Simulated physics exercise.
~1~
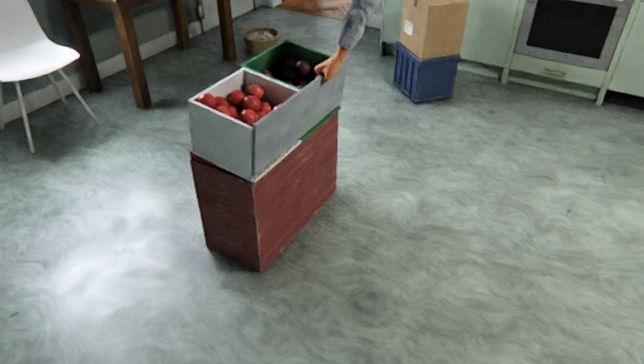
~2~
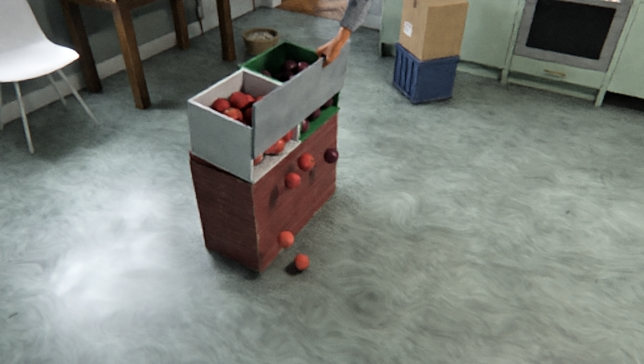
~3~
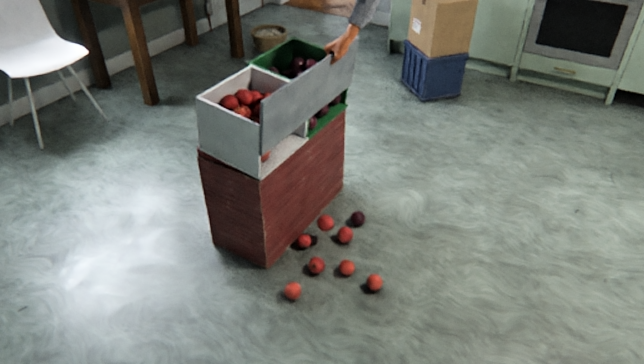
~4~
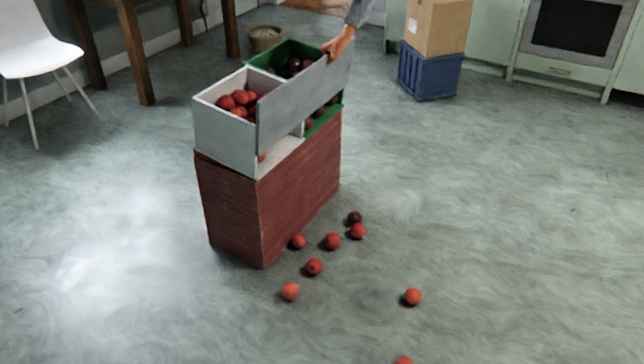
A grey gate was pulled up by a hand along the front of a white bin and a green bin, and several round red pieces and a dark one dropped out and rolled across the floor, while most stayed inside.
